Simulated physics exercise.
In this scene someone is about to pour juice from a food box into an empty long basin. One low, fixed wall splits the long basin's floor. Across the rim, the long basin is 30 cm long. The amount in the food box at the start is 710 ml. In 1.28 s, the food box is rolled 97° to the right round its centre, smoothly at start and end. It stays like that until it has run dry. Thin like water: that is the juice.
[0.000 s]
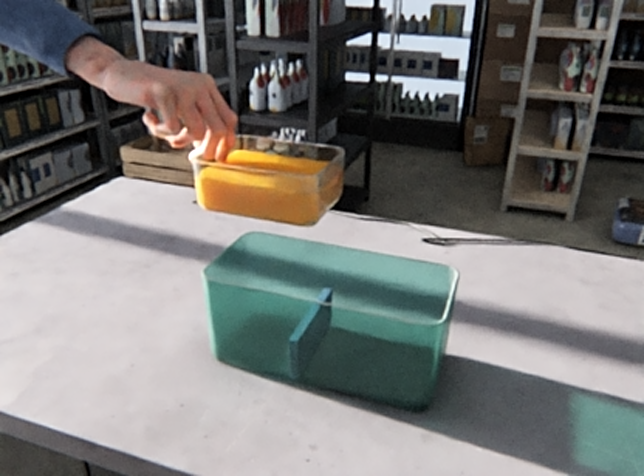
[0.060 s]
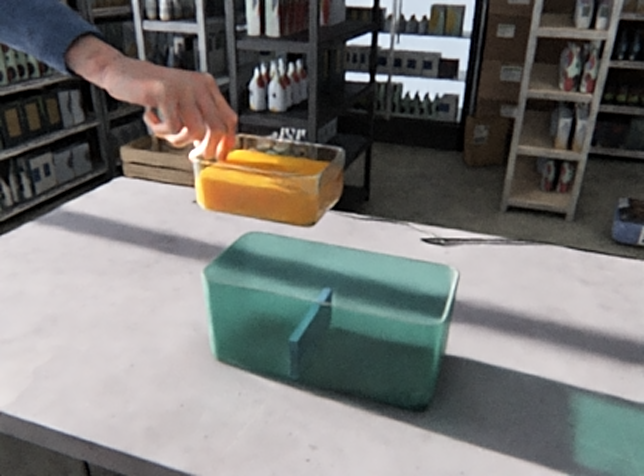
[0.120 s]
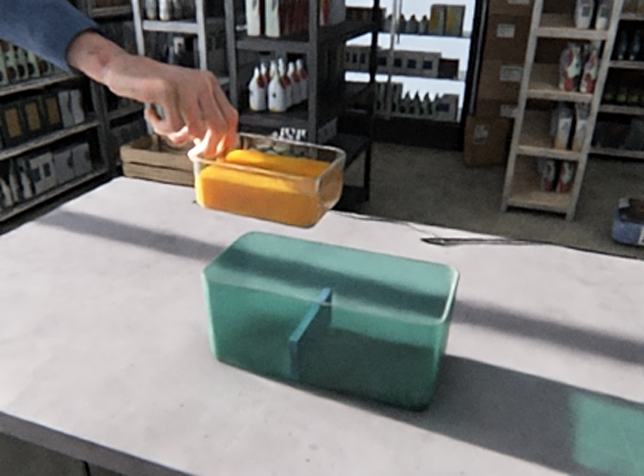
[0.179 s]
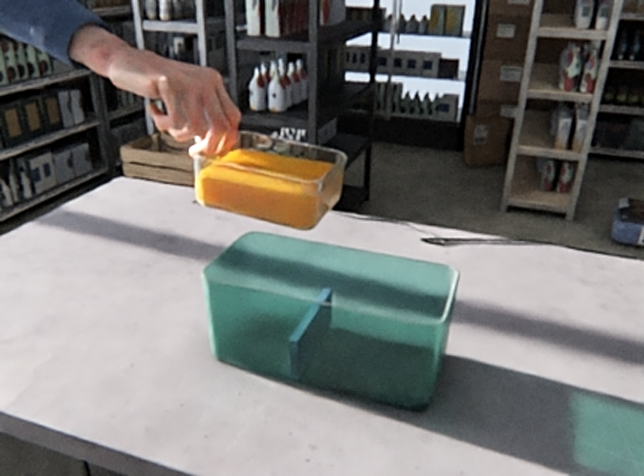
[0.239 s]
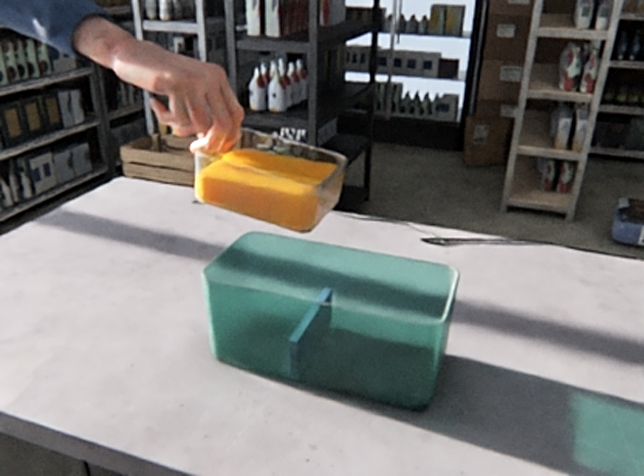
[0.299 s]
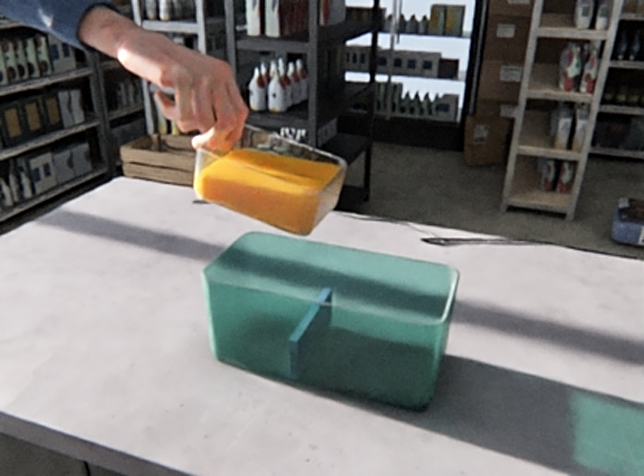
A hand gradually tilting a clear food box of orange juice to the right above an empty green divided basin.
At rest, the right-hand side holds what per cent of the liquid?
It holds some 91 in every hundred.
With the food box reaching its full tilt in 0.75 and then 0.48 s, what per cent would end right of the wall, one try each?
85 and 85 %.
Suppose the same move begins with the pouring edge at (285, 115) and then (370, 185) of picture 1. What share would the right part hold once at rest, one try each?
Try 1: 70 %; try 2: 95 %.
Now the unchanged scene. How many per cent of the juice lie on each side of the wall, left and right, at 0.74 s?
I'd say about 0 left and about 24 right.
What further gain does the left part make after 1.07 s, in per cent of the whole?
About 5 percent.
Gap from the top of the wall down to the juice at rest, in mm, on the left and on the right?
The left comes to roughly 58 mm and the right to roughly 32 mm.
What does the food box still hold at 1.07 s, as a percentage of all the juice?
Roughly 10 percent remains.
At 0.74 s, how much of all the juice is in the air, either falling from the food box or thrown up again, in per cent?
34 per cent.
By 0.74 s the tilt is 61° and 44 per cent is still to pour, 0 is left of the wall and 23 right of it.
By 1.07 s the tilt is 91° and 11 per cent is still to pour, 1 is left of the wall and 81 right of it.
By 1.41 s the tilt is 97° and 2 per cent is still to pour, 4 is left of the wall and 91 right of it.
By 1.78 s the tilt is 97° and 0 per cent is still to pour, 6 is left of the wall and 91 right of it.
At rest 6 per cent lies left of the wall, 91 right of it and 2 outside.
